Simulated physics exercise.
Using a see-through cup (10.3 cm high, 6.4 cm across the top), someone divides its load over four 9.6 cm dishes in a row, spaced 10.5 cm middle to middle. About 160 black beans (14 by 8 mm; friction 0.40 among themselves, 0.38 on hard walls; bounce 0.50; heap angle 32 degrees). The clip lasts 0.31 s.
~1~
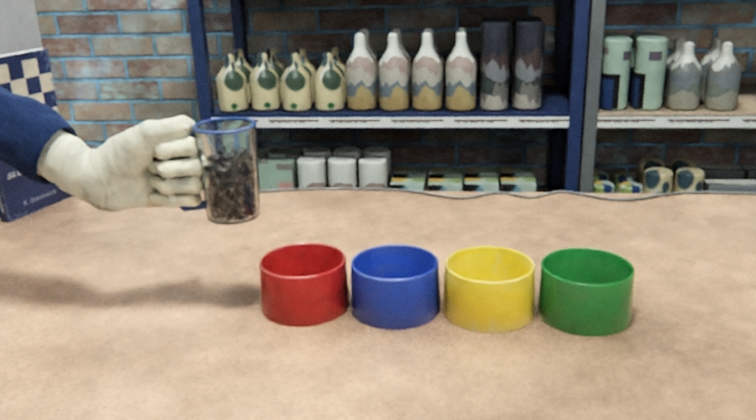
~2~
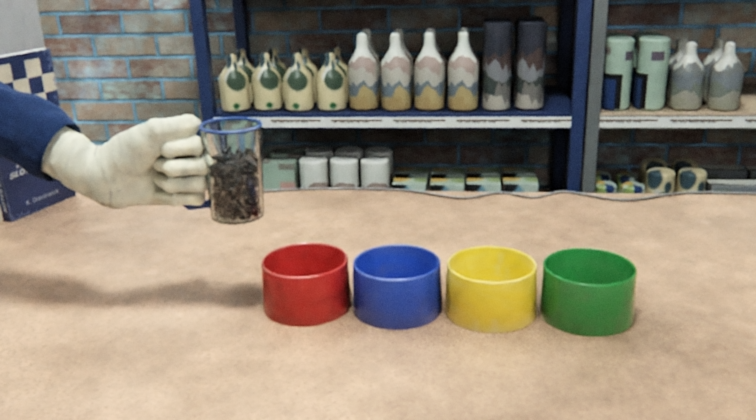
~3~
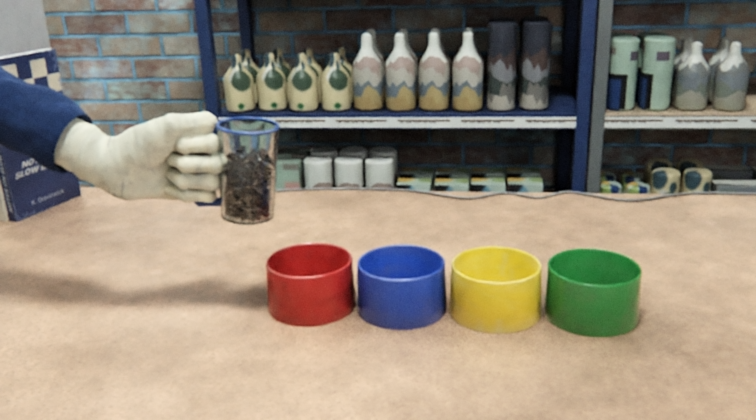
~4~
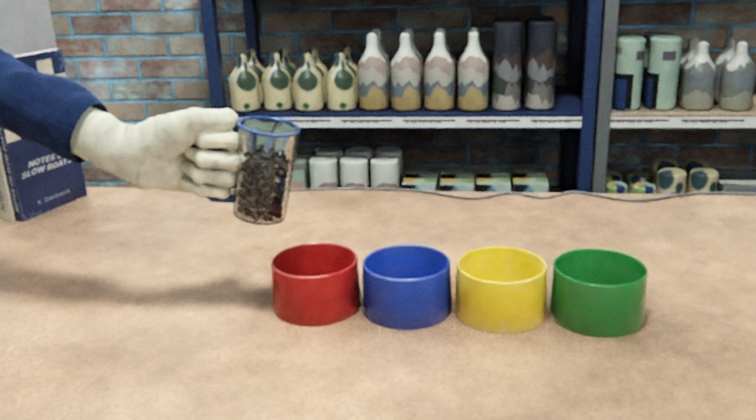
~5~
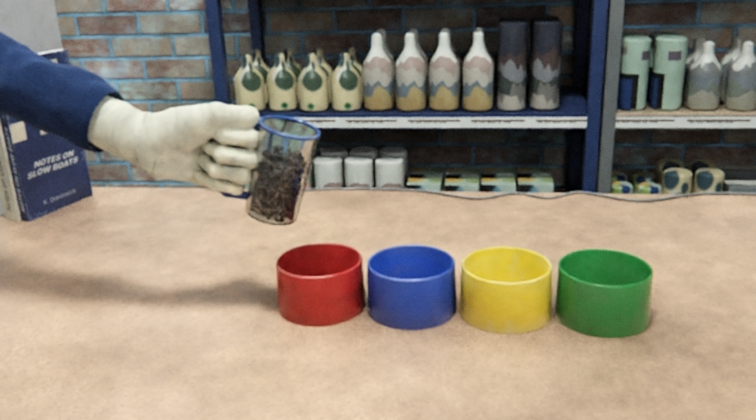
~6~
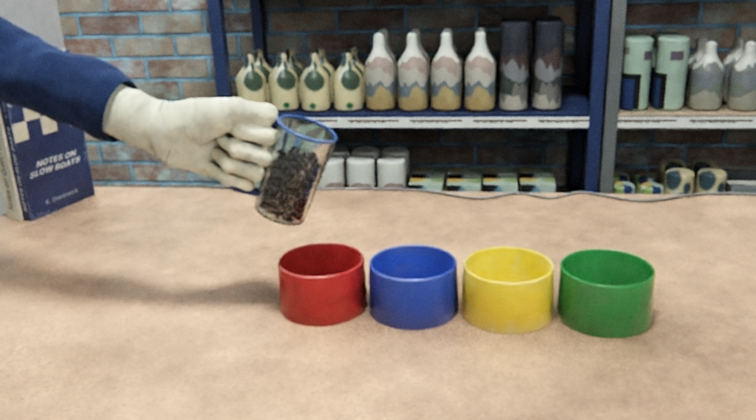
On a shop counter, a gloved hand moving a clear cup of dark pieces slightly right and tilting it near four coloured dishes.
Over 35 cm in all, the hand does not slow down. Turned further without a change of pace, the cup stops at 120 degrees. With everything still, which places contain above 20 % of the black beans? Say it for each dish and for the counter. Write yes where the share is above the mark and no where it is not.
Red: No, blue: No, green: Yes, yellow: No, counter: No.
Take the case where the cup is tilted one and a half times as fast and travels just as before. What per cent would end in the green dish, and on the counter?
Result: Green dish 10, counter 10.
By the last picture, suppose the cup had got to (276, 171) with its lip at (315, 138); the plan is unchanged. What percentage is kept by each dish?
Per cent kept: Red 0, blue 0, green 0, yellow 100.
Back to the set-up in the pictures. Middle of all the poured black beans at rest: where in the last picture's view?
About (611, 301).
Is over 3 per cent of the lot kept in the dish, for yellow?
Yellow - it holds.
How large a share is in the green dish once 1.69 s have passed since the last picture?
I'd say close to 85 per cent at that point.
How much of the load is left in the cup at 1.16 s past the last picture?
I reckon around 70 per cent.
Then, 0.69 s after the last picture, tilt 82 degrees; cup holds 100 %.
Then, 1.16 s after the last picture, tilt 120 degrees; cup holds 70 %, green 5 %, yellow 10 %.
Then, 1.69 s after the last picture, tilt 120 degrees; cup holds 0 %, green 85 %, yellow 5 %.
In the end, red 0 %, blue 0 %, green 85 %, yellow 5 %, counter 5 %.
